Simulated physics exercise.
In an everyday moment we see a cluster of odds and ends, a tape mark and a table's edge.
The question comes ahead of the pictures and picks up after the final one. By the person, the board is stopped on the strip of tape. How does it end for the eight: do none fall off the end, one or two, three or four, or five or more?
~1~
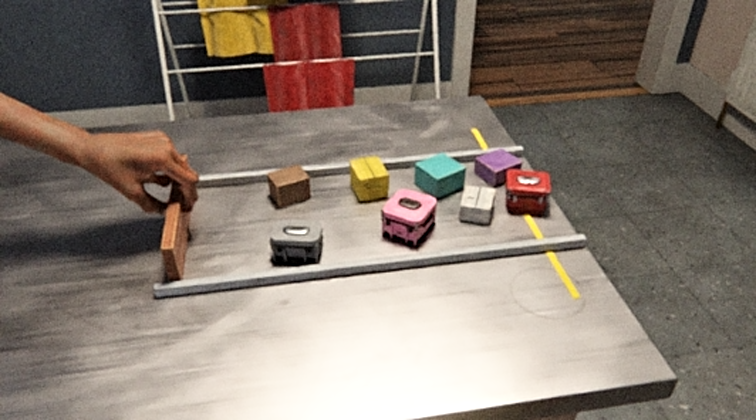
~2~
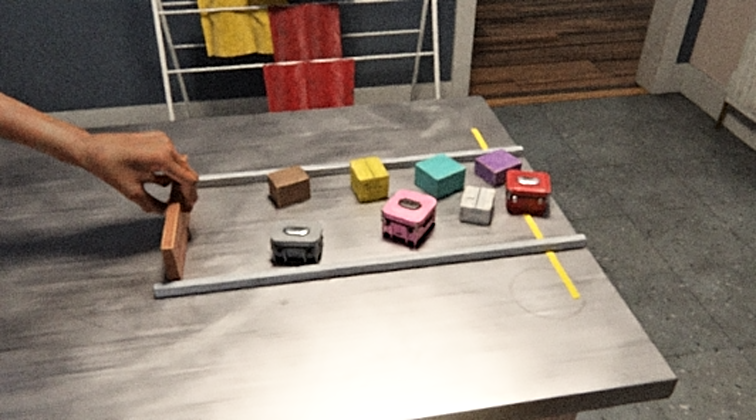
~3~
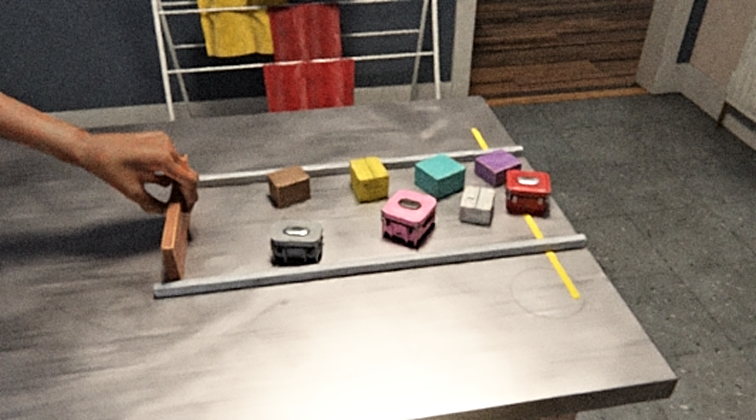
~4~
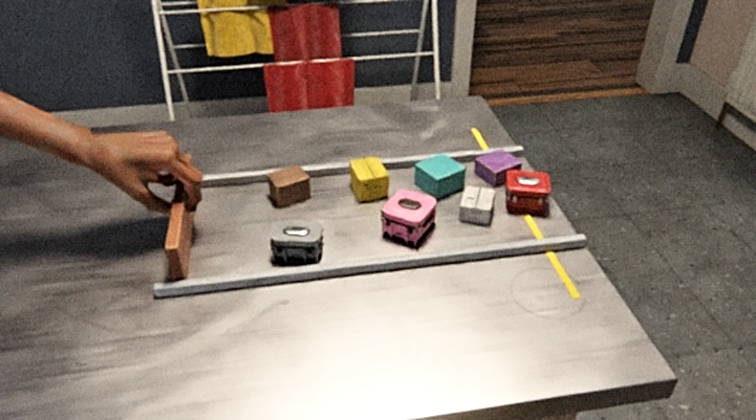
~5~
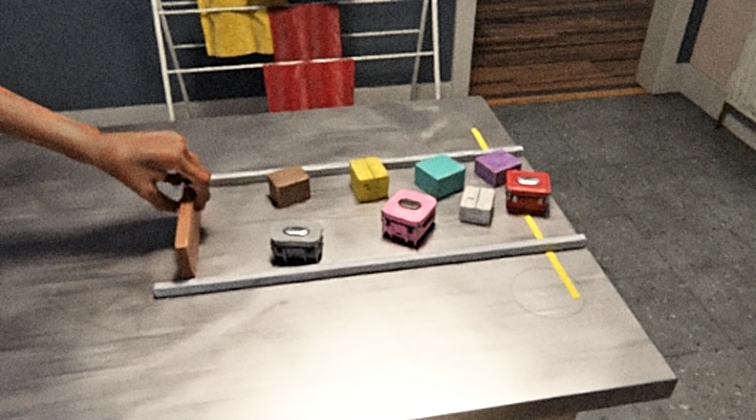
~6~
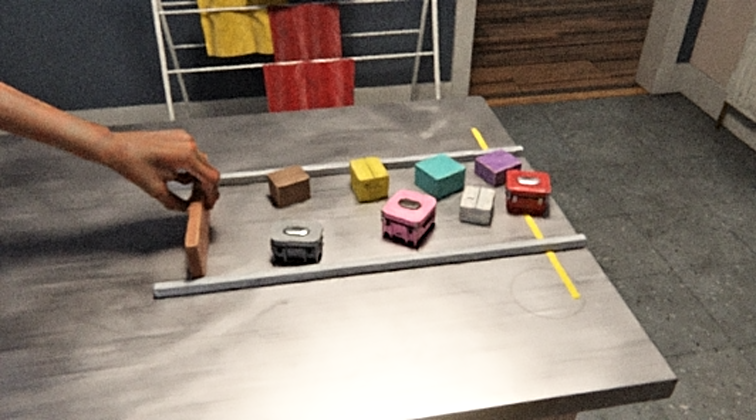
Dropped off the end are no fewer than five.
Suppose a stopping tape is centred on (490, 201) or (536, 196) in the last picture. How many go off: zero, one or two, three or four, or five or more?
At the first spot it would be 3 or 4, and at the second five or over.
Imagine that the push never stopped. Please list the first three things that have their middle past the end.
Ranked earliest first, the red case comes before the purple block, which comes before the white box.
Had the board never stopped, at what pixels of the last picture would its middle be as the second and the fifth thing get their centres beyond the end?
At (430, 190) for the second, at (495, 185) for the fifth.
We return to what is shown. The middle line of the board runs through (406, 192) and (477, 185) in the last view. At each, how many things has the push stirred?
8, then 8.
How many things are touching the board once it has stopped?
Looks like 2 of them, all told.
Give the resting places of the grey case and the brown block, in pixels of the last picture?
Taking them in turn, first comes (554, 210), then (520, 166).
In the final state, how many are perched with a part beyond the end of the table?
Count of overhanging things: 1.
A little later, none off yet; red case at rest near (527, 192); purple block at rest near (498, 167); white box at rest near (477, 205).
When it is over, the number that fall off is five or more; down, yellow box, pink case, turquoise block, white box, purple block and red case.
